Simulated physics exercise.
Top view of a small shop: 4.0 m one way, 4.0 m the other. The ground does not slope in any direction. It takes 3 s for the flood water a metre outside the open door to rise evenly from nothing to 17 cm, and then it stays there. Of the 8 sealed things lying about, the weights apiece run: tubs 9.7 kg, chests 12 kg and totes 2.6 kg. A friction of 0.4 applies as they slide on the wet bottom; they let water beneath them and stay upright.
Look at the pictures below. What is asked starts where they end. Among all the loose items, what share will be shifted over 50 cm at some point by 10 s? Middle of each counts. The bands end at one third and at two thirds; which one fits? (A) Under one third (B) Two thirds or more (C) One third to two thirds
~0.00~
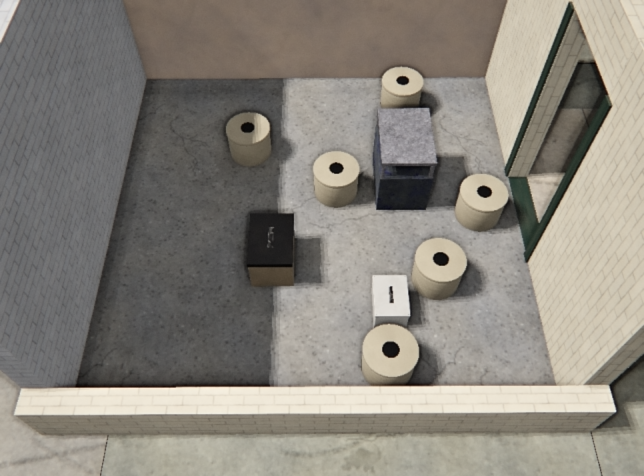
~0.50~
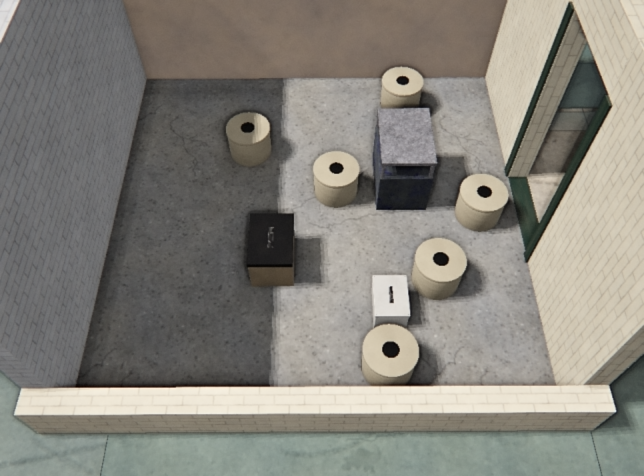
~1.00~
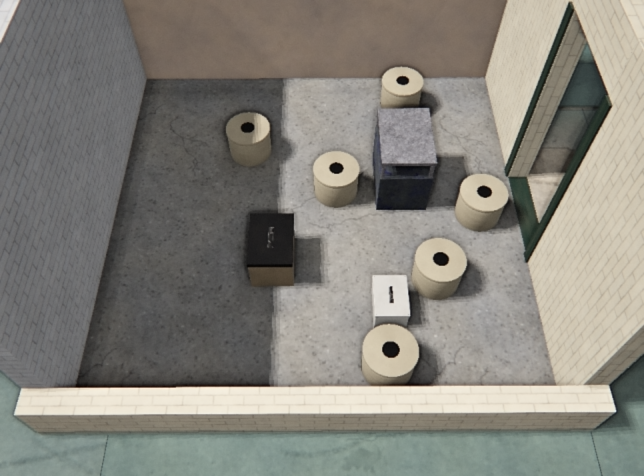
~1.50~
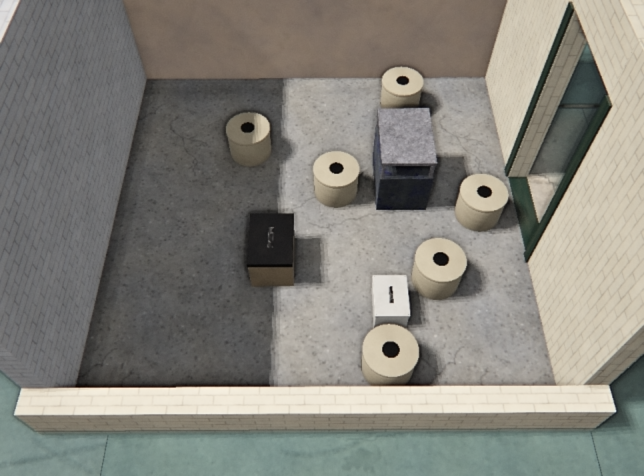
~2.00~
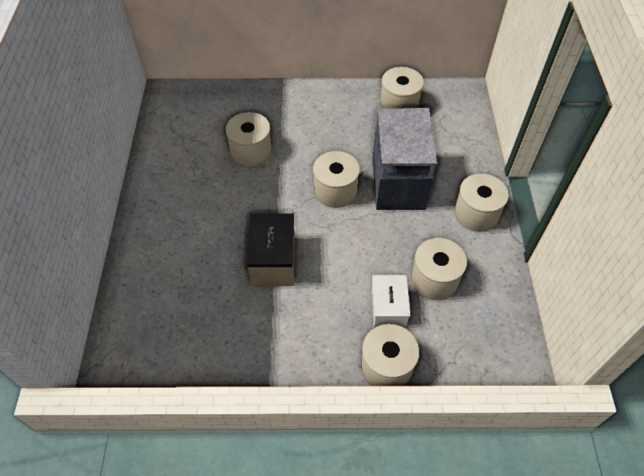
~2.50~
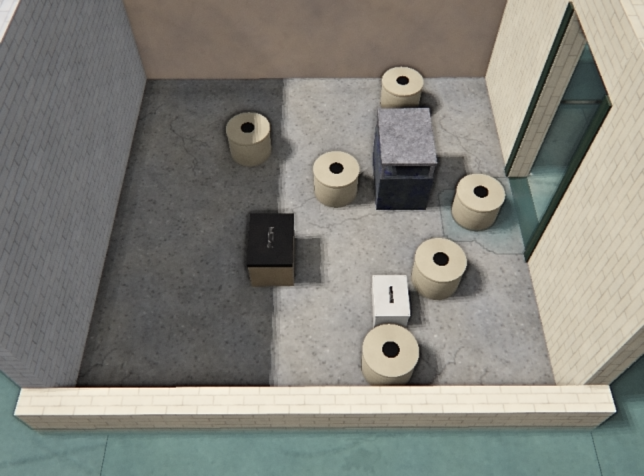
C.
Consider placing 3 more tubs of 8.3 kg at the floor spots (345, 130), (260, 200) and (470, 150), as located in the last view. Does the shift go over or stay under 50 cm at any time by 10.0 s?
First one stays inside the line, second one stays inside the line, third one crosses the line.
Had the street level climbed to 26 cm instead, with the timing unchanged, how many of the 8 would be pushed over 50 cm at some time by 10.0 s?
The answer would then be 6.
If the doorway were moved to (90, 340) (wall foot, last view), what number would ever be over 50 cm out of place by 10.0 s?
5.
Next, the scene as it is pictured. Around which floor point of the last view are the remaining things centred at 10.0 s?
They average out to somewhere around (312, 252).
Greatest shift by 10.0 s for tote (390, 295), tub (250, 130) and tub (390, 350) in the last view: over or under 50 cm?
In turn: Above the mark, below the mark, below the mark.
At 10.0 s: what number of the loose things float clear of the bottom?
At that moment 1.
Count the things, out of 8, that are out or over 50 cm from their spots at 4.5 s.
0.
After 3.5 s 0 of 8 are over 50 cm from their spots; 0 afloat.
After 4.5 s 0 of 8 are over 50 cm from their spots; 0 afloat.
After 7.0 s 3 of 8 are over 50 cm from their spots; 0 afloat.
After 10.0 s 5 of 8 are over 50 cm from their spots, and 5 have been at some point; 1 afloat.
